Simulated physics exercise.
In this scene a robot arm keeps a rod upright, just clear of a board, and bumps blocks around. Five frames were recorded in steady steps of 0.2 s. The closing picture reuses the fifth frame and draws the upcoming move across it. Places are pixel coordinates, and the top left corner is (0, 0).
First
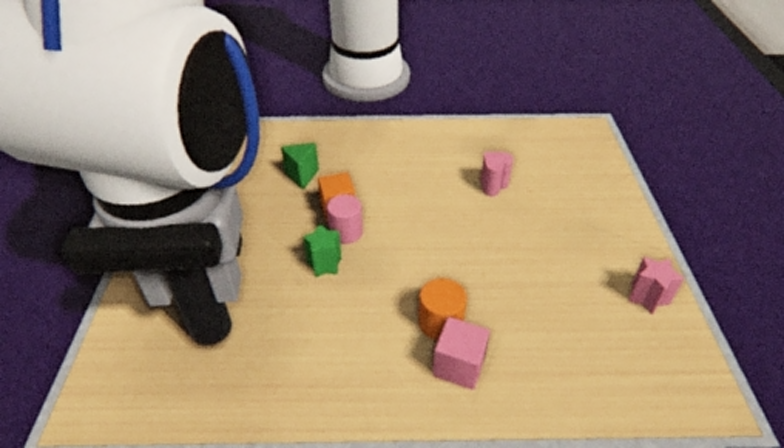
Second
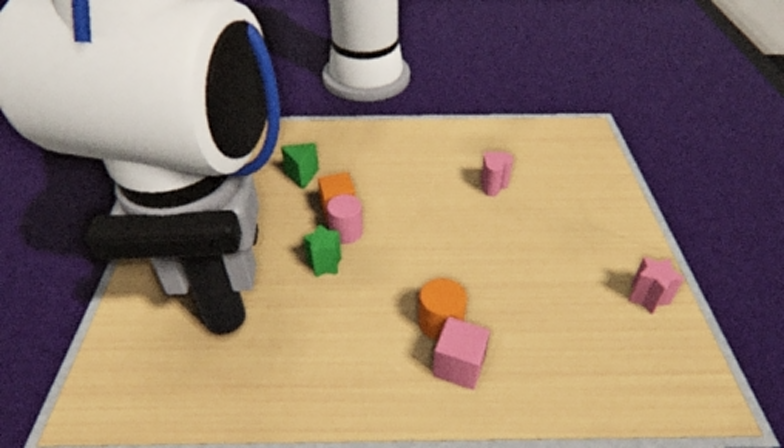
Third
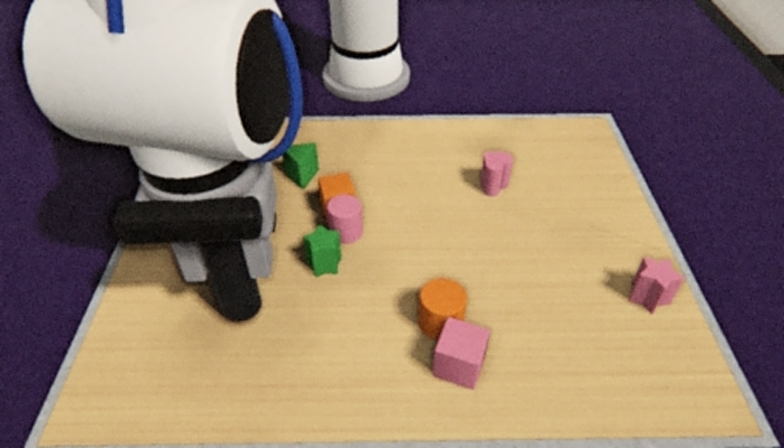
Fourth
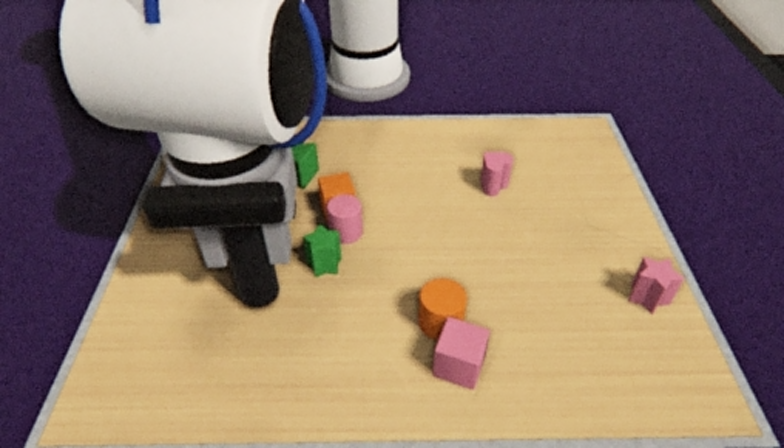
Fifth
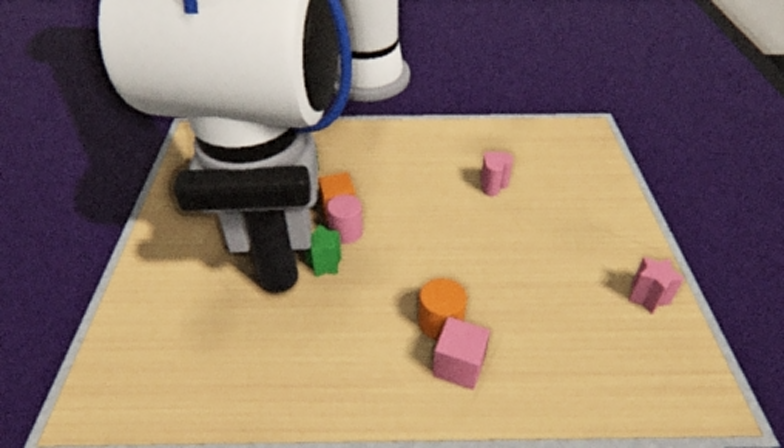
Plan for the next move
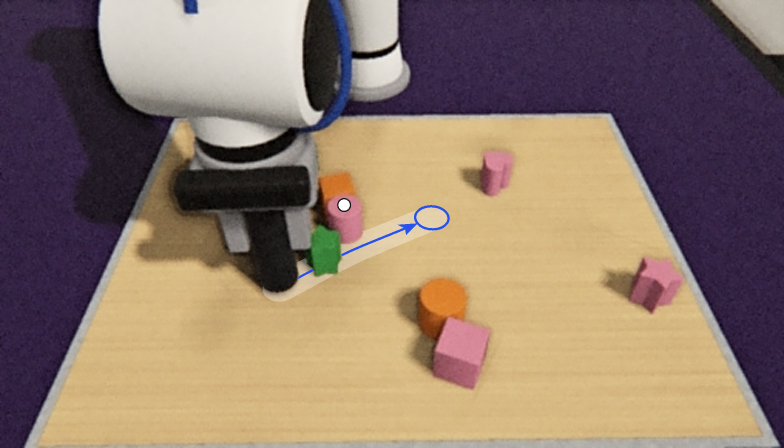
White robot arm with a black rod moving slowly rightward over a wooden board, the green, orange and pink blocks staying still.
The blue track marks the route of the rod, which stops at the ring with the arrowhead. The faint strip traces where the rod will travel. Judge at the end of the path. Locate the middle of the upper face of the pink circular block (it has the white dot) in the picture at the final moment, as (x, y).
I'd guess (373, 187).
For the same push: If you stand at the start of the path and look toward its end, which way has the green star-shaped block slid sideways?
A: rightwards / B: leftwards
The one that fits is A, rightwards.
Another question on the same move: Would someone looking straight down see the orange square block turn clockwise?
That would be a no.
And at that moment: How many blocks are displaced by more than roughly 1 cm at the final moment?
I'd say two blocks get moved.
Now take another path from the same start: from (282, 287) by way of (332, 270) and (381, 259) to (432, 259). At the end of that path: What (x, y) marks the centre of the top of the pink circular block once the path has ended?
Pixel (359, 194).
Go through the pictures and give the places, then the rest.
Lower end of the rod at (212, 330), tops of blocks, green star-shaped block at (322, 237), orange square block at (336, 184), pink circular block at (344, 205), pink heart-shaped block at (497, 159), in the first frame.
Rod at (226, 319), blocks as before, in the second frame.
Rod at (243, 307), blocks as before, in the third frame.
Rod at (261, 294), blocks as before, in the fourth frame.
Rod at (280, 280), green star-shaped block at (322, 237), orange square block at (336, 184), pink circular block at (344, 205), pink heart-shaped block at (497, 159), in the fifth frame.
The drawn path runs from (282, 287) by way of (359, 247) to (432, 218); the dot is on the pink circular block.
On the path given first. One third of the way, rod at (333, 252); green star-shaped block at (361, 222); orange square block at (337, 181); pink circular block at (357, 198).
Two thirds of the way, rod at (385, 230); green star-shaped block at (414, 203); orange square block at (337, 180), turned 20° anticlockwise; pink circular block at (372, 188).
At the end, rod at (432, 211); green star-shaped block at (462, 186), turned 15° clockwise; orange square block at (337, 180), turned 20° anticlockwise; pink circular block at (373, 187); pink heart-shaped block not moved.
